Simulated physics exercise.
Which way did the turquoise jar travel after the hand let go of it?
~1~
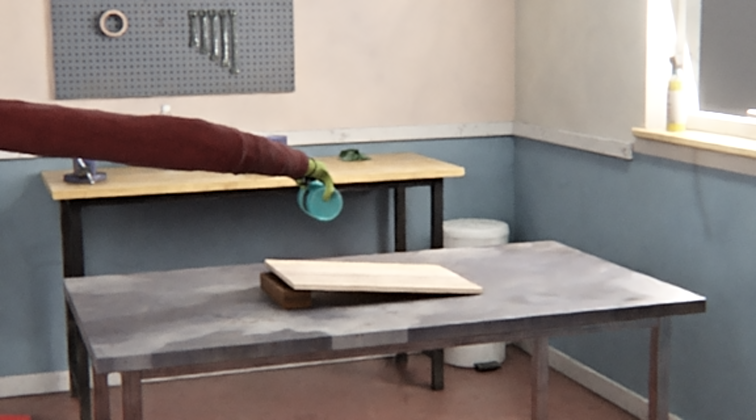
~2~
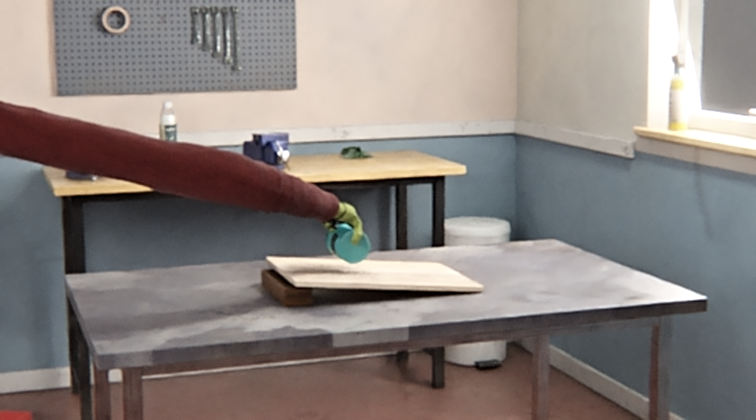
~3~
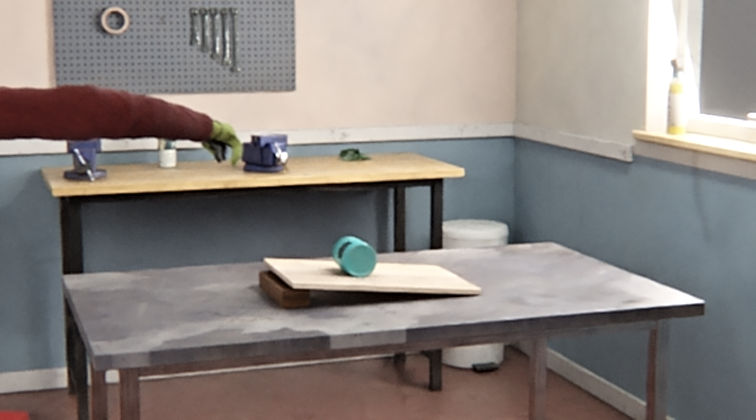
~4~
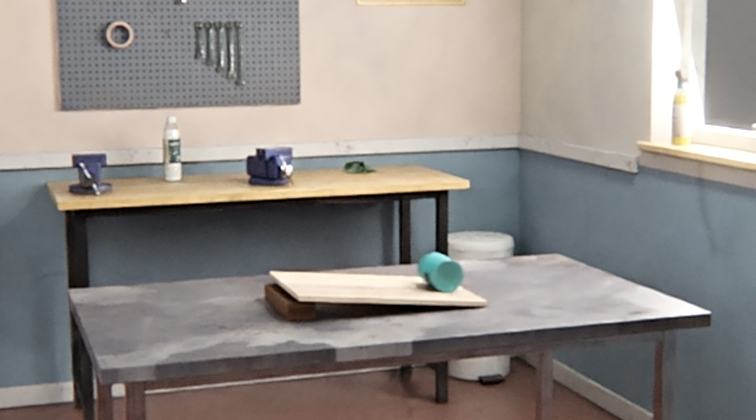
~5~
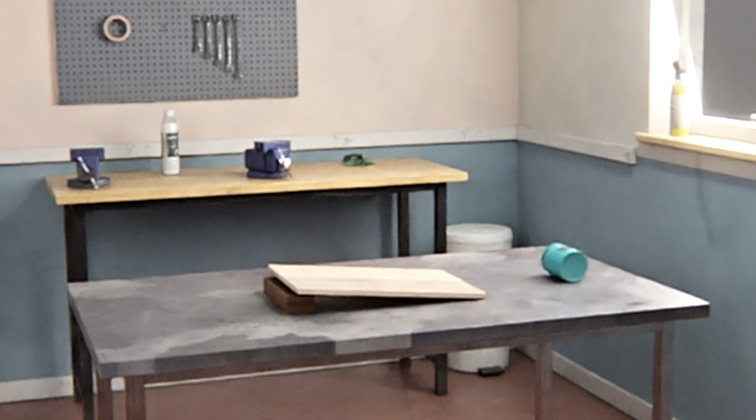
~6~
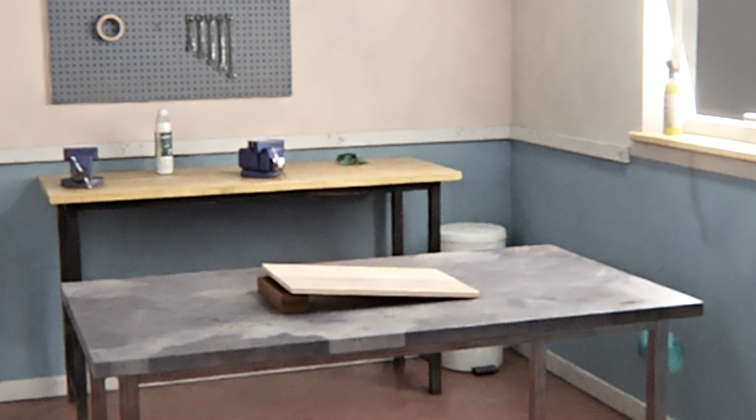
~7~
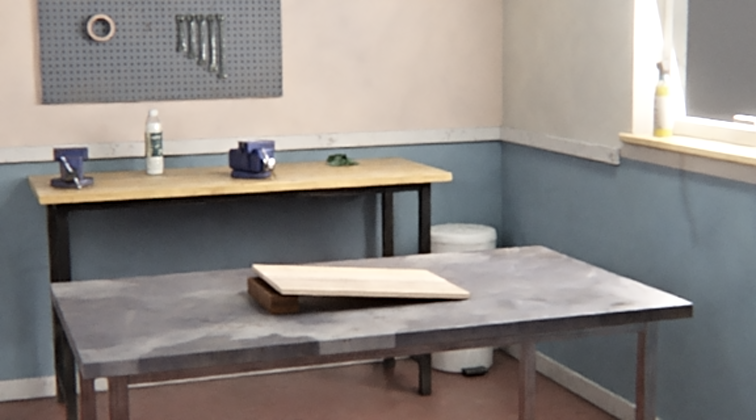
It rolled to the right, down the sloping board and on across the table.
